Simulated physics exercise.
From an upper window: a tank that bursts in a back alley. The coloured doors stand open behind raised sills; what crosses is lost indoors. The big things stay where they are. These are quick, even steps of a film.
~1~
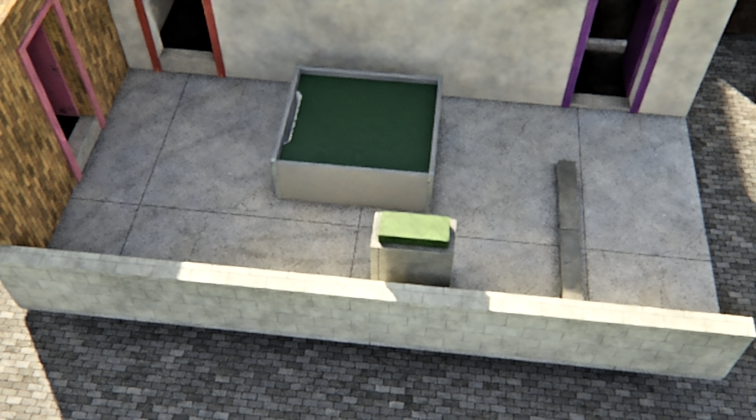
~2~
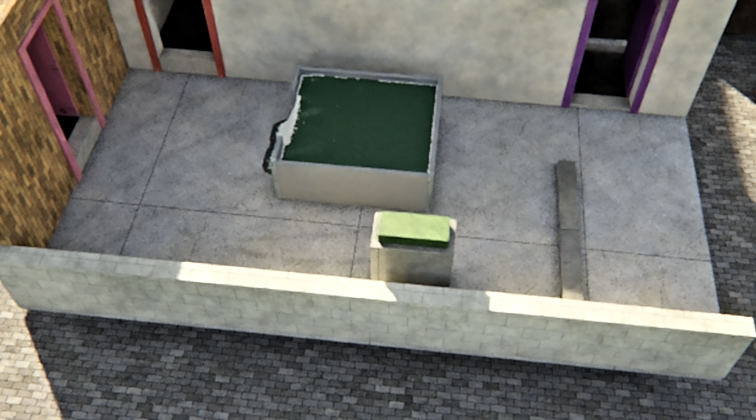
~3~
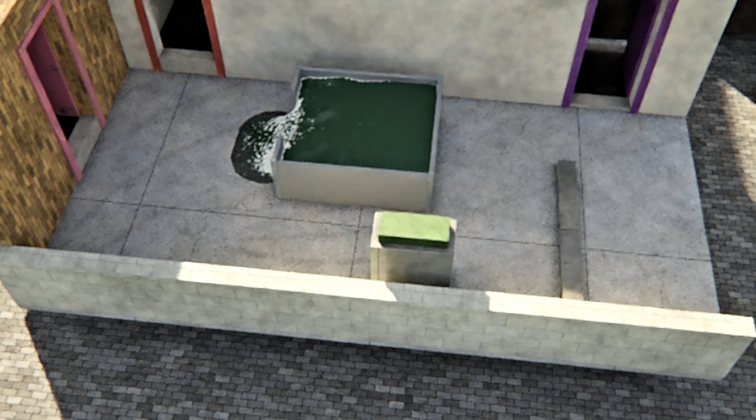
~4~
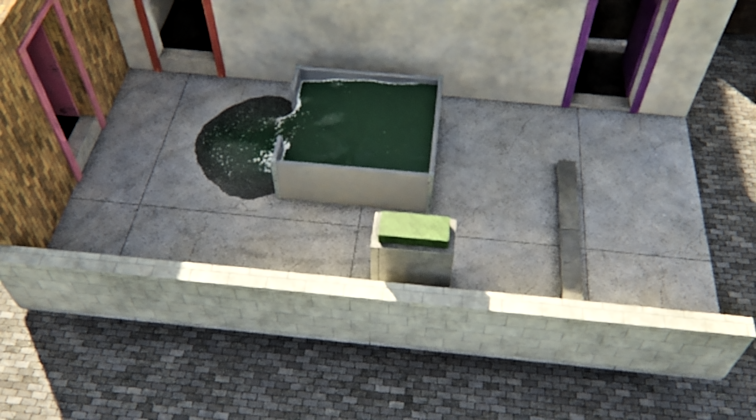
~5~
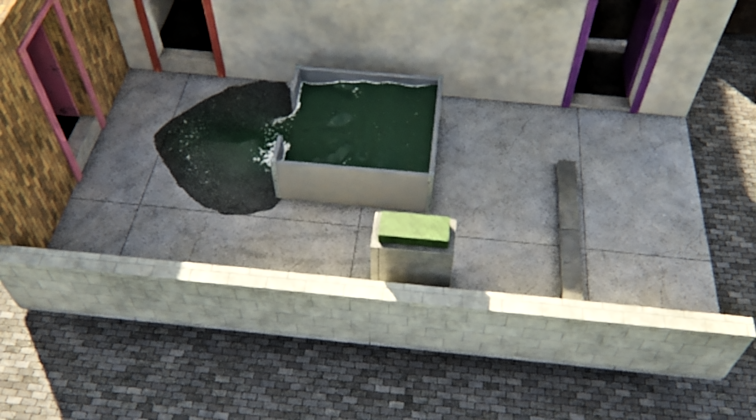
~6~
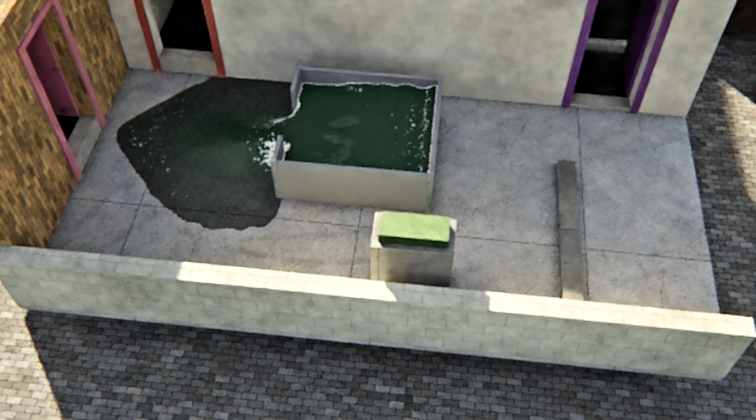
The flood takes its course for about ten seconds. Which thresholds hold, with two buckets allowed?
In the end: The pink door admits no more than that; the purple door admits no more than that; the red door admits no more than that.
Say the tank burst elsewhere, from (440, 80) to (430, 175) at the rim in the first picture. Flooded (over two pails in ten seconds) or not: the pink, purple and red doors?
Then: Pink door keeps below it; purple door is over; red door keeps below it.
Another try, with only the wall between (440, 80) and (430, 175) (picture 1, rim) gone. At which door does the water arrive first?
It is the purple-painted one.
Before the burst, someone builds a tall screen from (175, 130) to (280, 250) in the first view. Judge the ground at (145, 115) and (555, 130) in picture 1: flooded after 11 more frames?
As listed: Flooded, not flooded.
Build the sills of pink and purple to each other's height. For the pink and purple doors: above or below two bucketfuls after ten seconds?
Pink passes that mark, purple lets less in.
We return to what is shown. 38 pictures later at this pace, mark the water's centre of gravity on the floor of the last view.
Close to (259, 179).
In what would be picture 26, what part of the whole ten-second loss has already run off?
I make it 0 per cent.
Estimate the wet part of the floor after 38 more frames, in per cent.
About 65 per cent.
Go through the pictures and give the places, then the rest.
In the first picture, the open tank at (361, 122) is whole and still.
In the second picture, the front is at a hidden place, out from the gap at (292, 138).
In the third picture, the front is at (237, 162), out from the gap at (292, 139).
In the fourth picture, water pours out at (292, 140) and has run to (200, 146).
In the fifth picture, water pours out at (292, 138) and has run to (161, 139).
In the sixth picture, water pours out at (292, 138) and has run to (124, 138).
A moment on, water covers 25 % of the floor; the pink door wet at the sill, nothing in, the purple door not reached, the red door wet at the sill, nothing in.
Next, water covers 30 % of the floor; the pink door wet at the sill, nothing in, the purple door not reached, the red door wet at the sill, nothing in.
Then, water covers 35 % of the floor; the pink door wet at the sill, nothing in, the purple door not reached, the red door wet at the sill, nothing in.
Later, water covers 65 % of the floor; the pink door wet at the sill, nothing in, the purple door not reached, the red door wet at the sill, nothing in.
In the end, water covers 80 % of the floor; the pink door wet at the sill, nothing in, the purple door wet at the sill, nothing in, the red door wet at the sill, nothing in.
